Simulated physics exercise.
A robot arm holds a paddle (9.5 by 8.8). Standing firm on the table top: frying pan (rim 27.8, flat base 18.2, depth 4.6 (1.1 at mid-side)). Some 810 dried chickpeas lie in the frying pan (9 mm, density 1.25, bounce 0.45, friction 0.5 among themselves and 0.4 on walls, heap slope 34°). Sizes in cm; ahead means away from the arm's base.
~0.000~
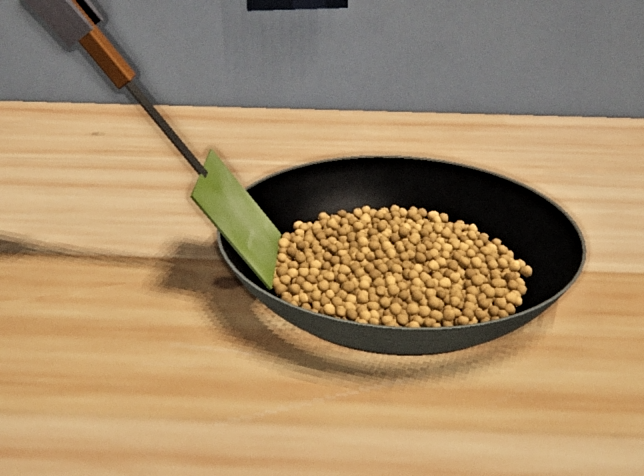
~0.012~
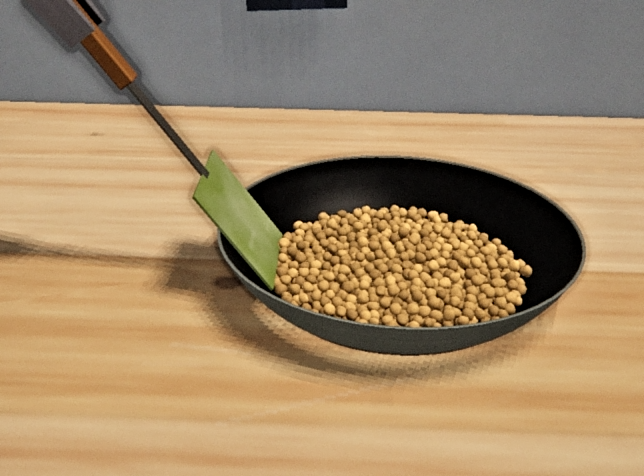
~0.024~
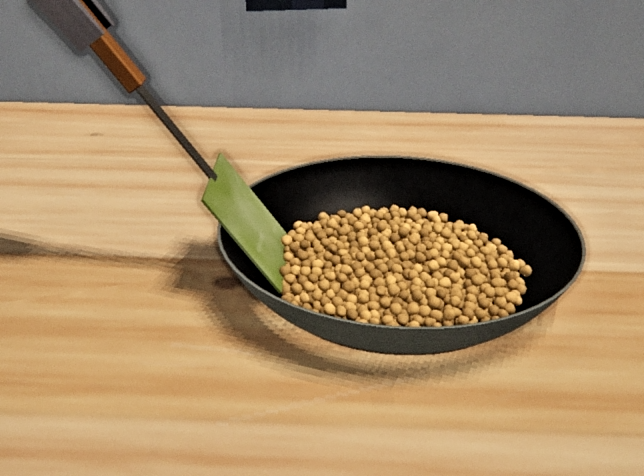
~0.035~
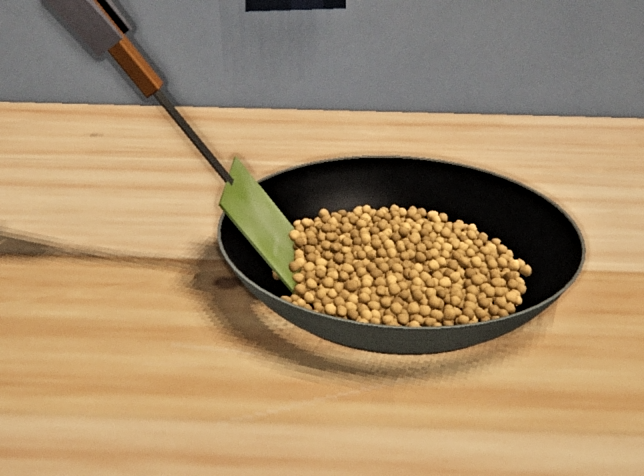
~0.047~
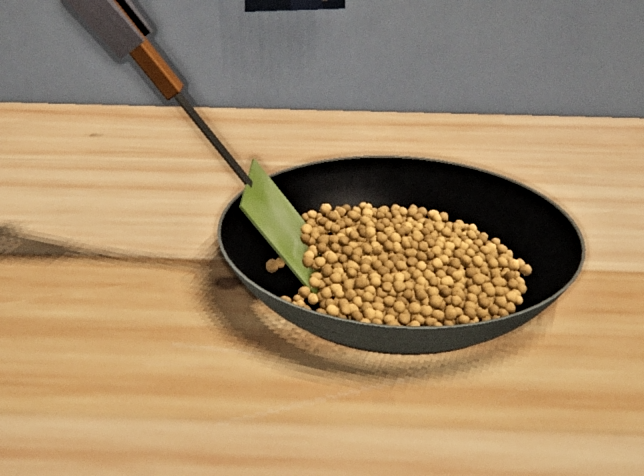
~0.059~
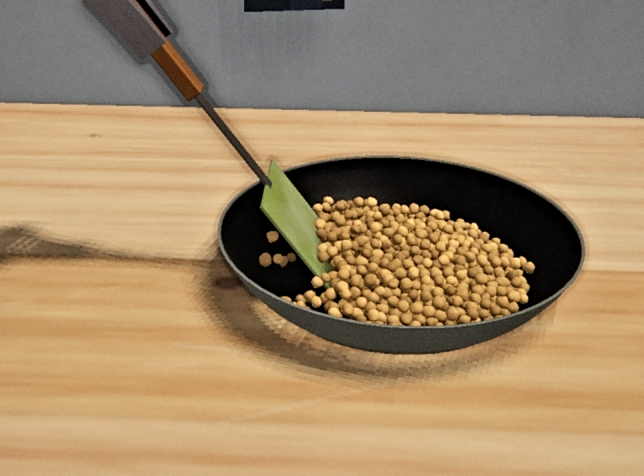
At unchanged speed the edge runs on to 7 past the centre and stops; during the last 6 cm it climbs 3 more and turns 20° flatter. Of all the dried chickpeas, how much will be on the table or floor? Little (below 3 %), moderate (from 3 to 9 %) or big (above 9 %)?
Answer: Big; above 9 % of the dried chickpeas finish on the table or floor.
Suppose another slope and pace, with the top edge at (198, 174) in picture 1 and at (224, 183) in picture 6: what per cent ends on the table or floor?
About 0 per cent.
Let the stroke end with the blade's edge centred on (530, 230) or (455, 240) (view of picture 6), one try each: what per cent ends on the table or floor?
Some 25 and 5 per cent.
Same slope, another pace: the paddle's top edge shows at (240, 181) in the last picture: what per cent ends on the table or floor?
About 0 per cent.
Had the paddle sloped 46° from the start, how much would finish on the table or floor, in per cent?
It would be near 10 per cent.
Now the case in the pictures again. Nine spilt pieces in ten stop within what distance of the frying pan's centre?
Some 60 cm.
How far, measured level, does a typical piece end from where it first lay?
About 4 cm.
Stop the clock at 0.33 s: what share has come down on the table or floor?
Roughly 10 per cent.
After 0.09 s, sloping 54°, highest piece 6 above the table; 806 in the frying pan.
After 0.12 s, sloping 48°, highest piece 8 above the table; 806 in the frying pan.
After 0.33 s, sloping 34°, highest piece 5 above the table; 704 in the frying pan, 95 on the table or floor, 7 on the blade or in flight.
After 1.38 s, sloping 34°, highest piece 4 above the table; 702 in the frying pan, 104 on the table or floor.
In the end, 702 in the frying pan, 104 on the table or floor. That is 13 % on the table or floor.
